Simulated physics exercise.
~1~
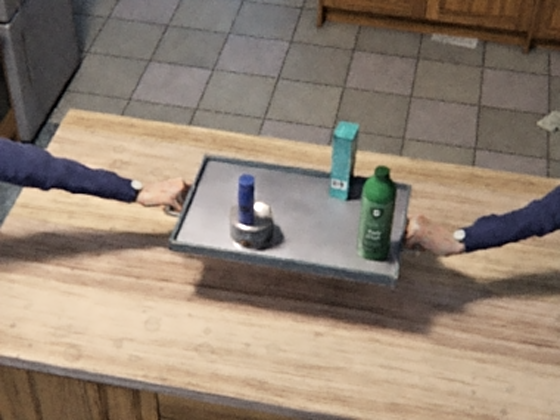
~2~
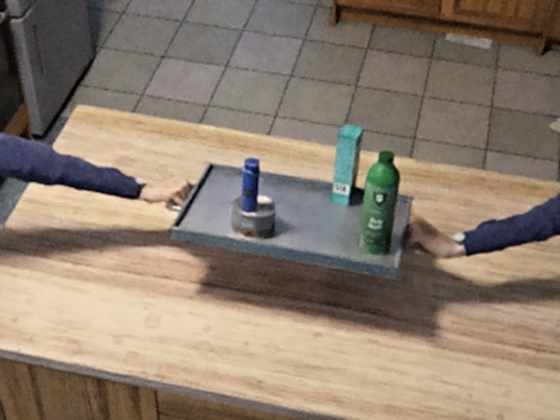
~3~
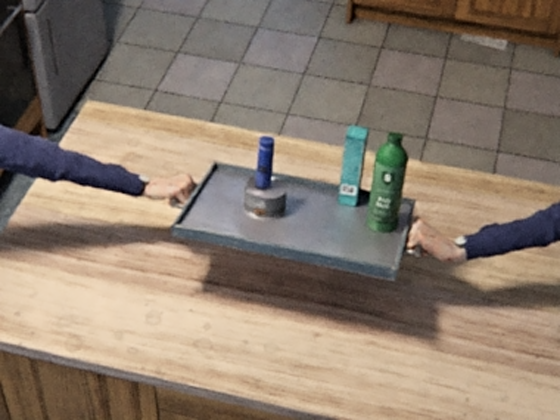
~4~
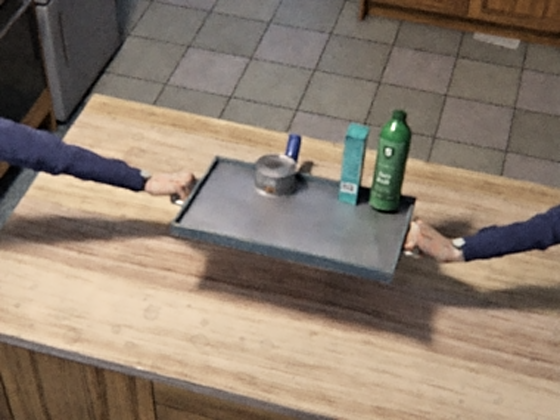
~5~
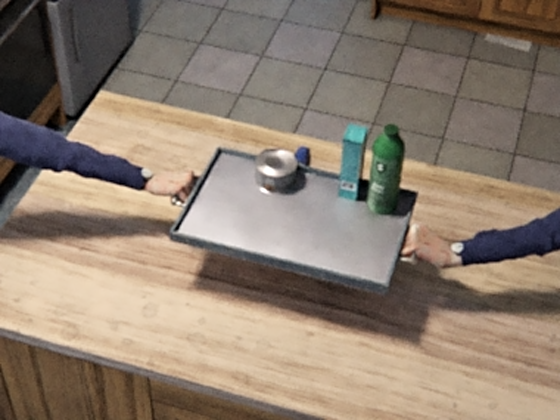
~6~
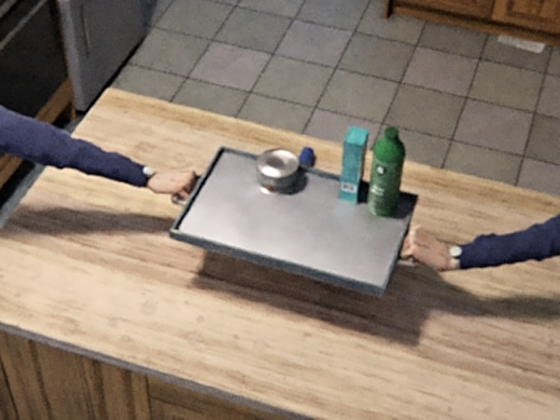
Two hands in dark blue sleeves hold a grey tray above a light wooden table in a tiled kitchen, seen from above. A small blue shaker and a round grey tub stand towards the left, with a tall turquoise carton and a green bottle on the right. The hands tip the far edge down, and the shaker, tub and bottle slide towards it while the carton barely shifts. The shaker topples over the far rim. The tray levels again, leaving the tub, bottle and carton upright near the far side, and the shaker lying beyond it.
